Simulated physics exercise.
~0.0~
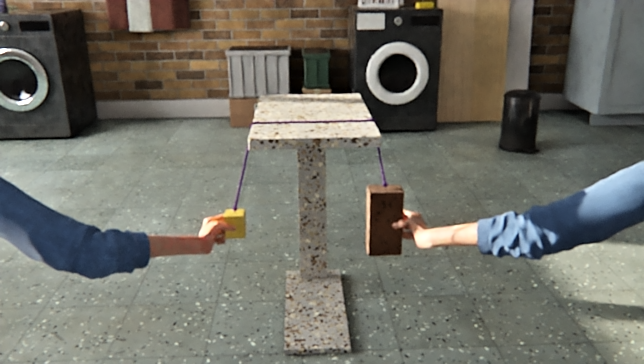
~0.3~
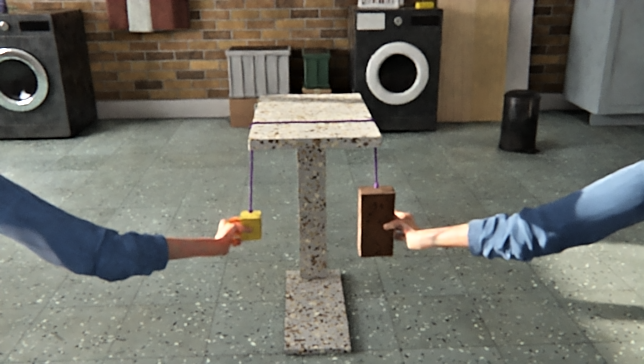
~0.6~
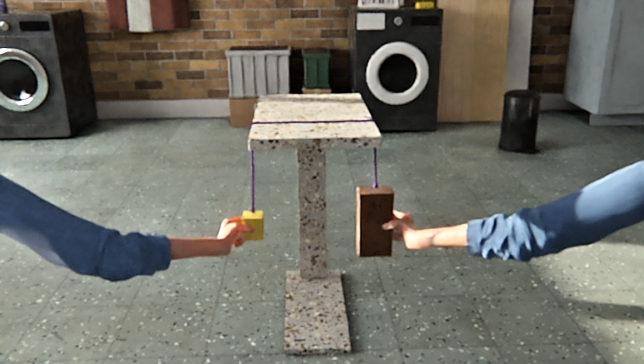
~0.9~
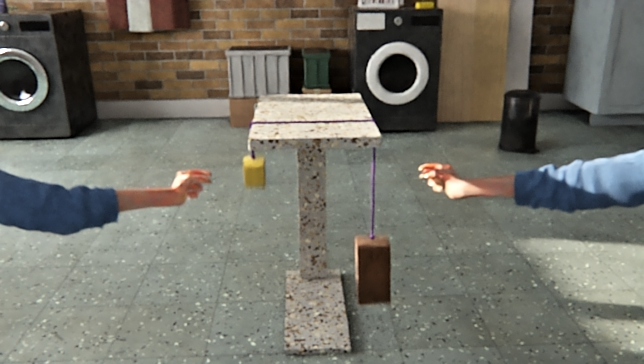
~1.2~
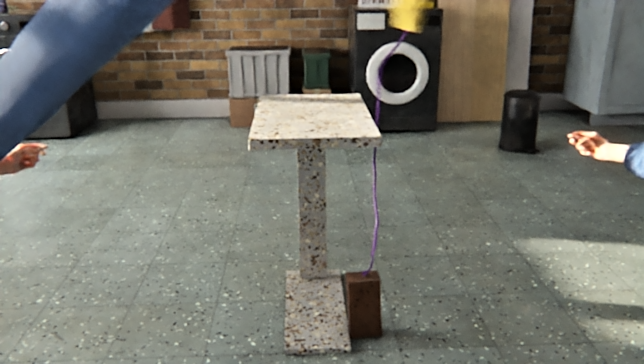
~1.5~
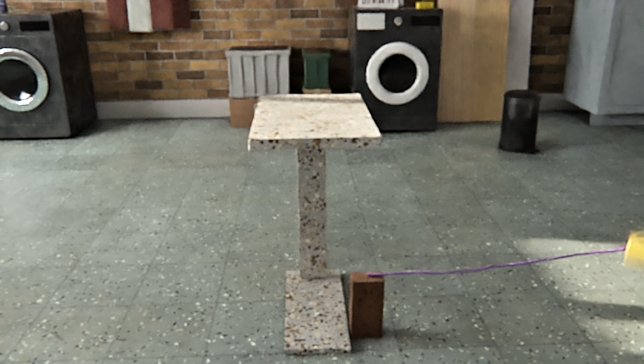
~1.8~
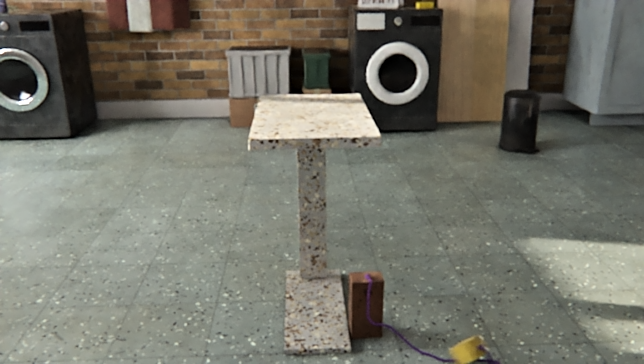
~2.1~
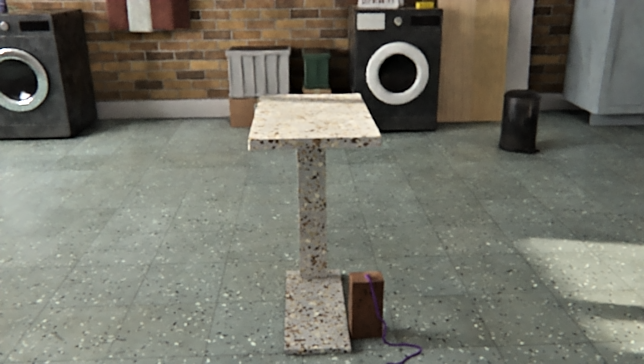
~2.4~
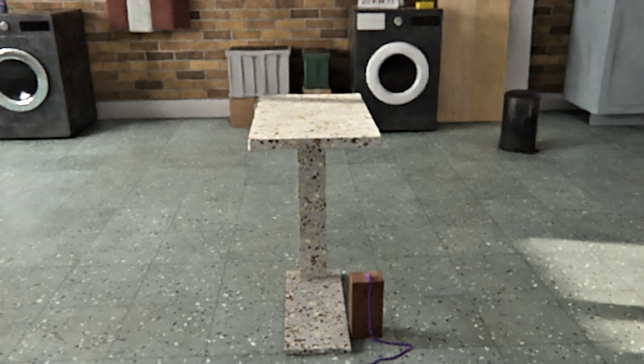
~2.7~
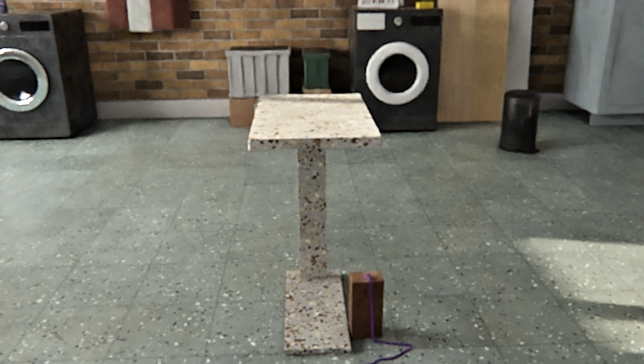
In a laundry room, two hands released a yellow block and a brown brick tied by a purple shoelace over a speckled stand; the brick dropped to the floor, yanking the block over the top and down to the right, and the brick stayed by the base.
